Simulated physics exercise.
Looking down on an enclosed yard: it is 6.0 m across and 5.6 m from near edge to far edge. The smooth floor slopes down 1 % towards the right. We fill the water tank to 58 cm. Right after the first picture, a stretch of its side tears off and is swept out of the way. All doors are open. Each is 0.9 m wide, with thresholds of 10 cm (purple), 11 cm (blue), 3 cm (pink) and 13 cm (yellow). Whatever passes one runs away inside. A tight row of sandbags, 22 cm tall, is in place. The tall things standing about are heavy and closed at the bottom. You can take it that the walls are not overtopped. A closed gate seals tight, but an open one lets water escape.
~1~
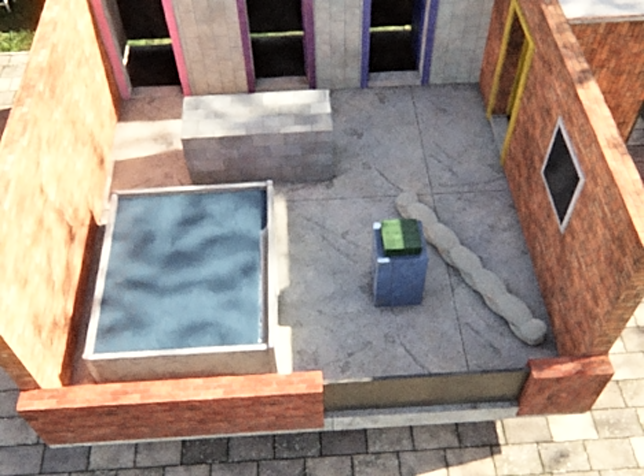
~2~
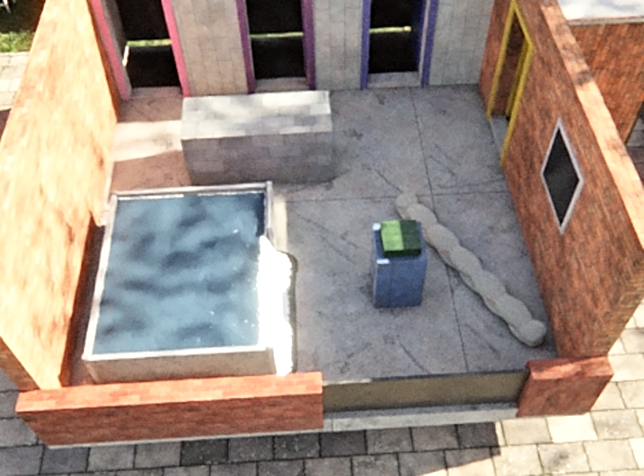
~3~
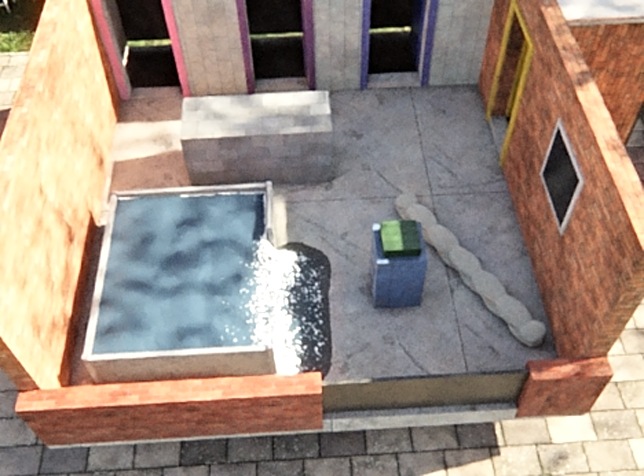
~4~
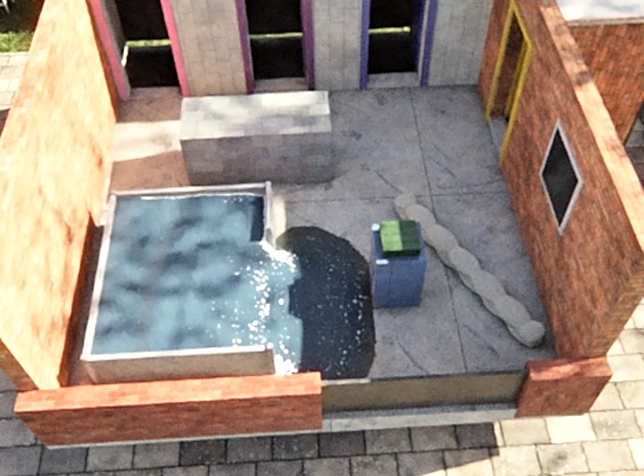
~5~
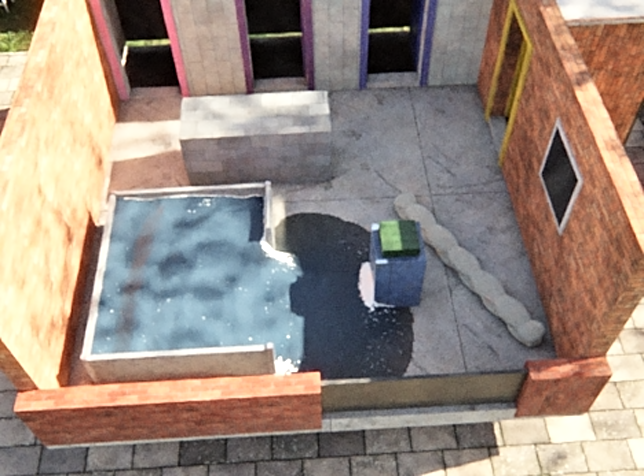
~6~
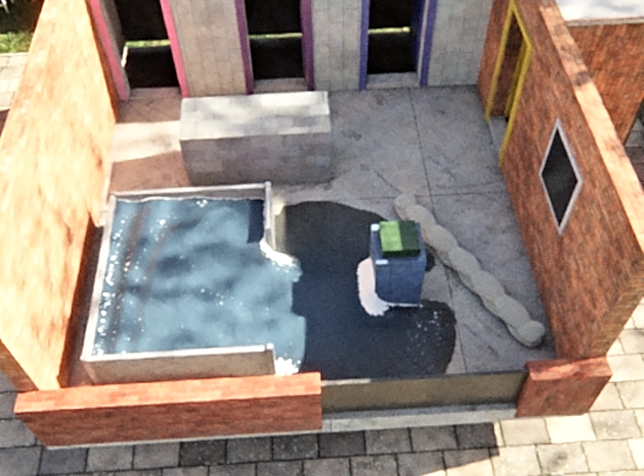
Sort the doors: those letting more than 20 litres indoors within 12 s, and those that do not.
The purple door is among those that do not; the blue door is among those letting more in; the pink door is among those letting more in; the yellow door is among those that do not.
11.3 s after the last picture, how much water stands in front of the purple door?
I'd put it at around 6.5 cm deep.
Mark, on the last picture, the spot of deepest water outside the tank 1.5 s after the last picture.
Around (559, 373).
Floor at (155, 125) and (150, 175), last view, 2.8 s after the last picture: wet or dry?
In that order: Dry, not reached.
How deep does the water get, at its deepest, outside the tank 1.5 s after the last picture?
About 58 cm.
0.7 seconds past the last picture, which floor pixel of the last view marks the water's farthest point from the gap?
Near (563, 387).
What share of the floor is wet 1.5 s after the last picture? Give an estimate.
Wet share: Near 40 percent.
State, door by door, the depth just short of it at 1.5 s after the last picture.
Depths in centimetres - purple: 0, blue: 0, pink: 0, yellow: 0.
Then, 0.7 s after the last picture water covers 25 % of the floor and is deepest (44 cm) near (563, 387); purple door not reached, blue door not reached, pink door not reached, yellow door not reached.
Then, 1.5 s after the last picture water covers 40 % of the floor and is deepest (58 cm) near (559, 373); purple door not reached, blue door not reached, pink door not reached, yellow door not reached.
Then, 2.8 s after the last picture water covers 70 % of the floor and is deepest (36 cm) near (523, 349); purple door 4 cm at the sill, 0 L in, blue door 12 cm at the sill, 0 L in, pink door not reached, yellow door 4 cm at the sill, 0 L in.
Then, 6.3 s after the last picture water covers 95 % of the floor and is deepest (18 cm) near (563, 387); purple door 10 cm at the sill, 0 L in, blue door 13 cm at the sill, 41 L in, pink door 2 cm at the sill, 0 L in, yellow door 11 cm at the sill, 1 L in.
Then, 11.3 s after the last picture water covers 95 % of the floor and is deepest (14 cm) near (502, 178); purple door 7 cm at the sill, 2 L in, blue door 10 cm at the sill, 45 L in, pink door 10 cm at the sill, 116 L in, yellow door 10 cm at the sill, 1 L in.
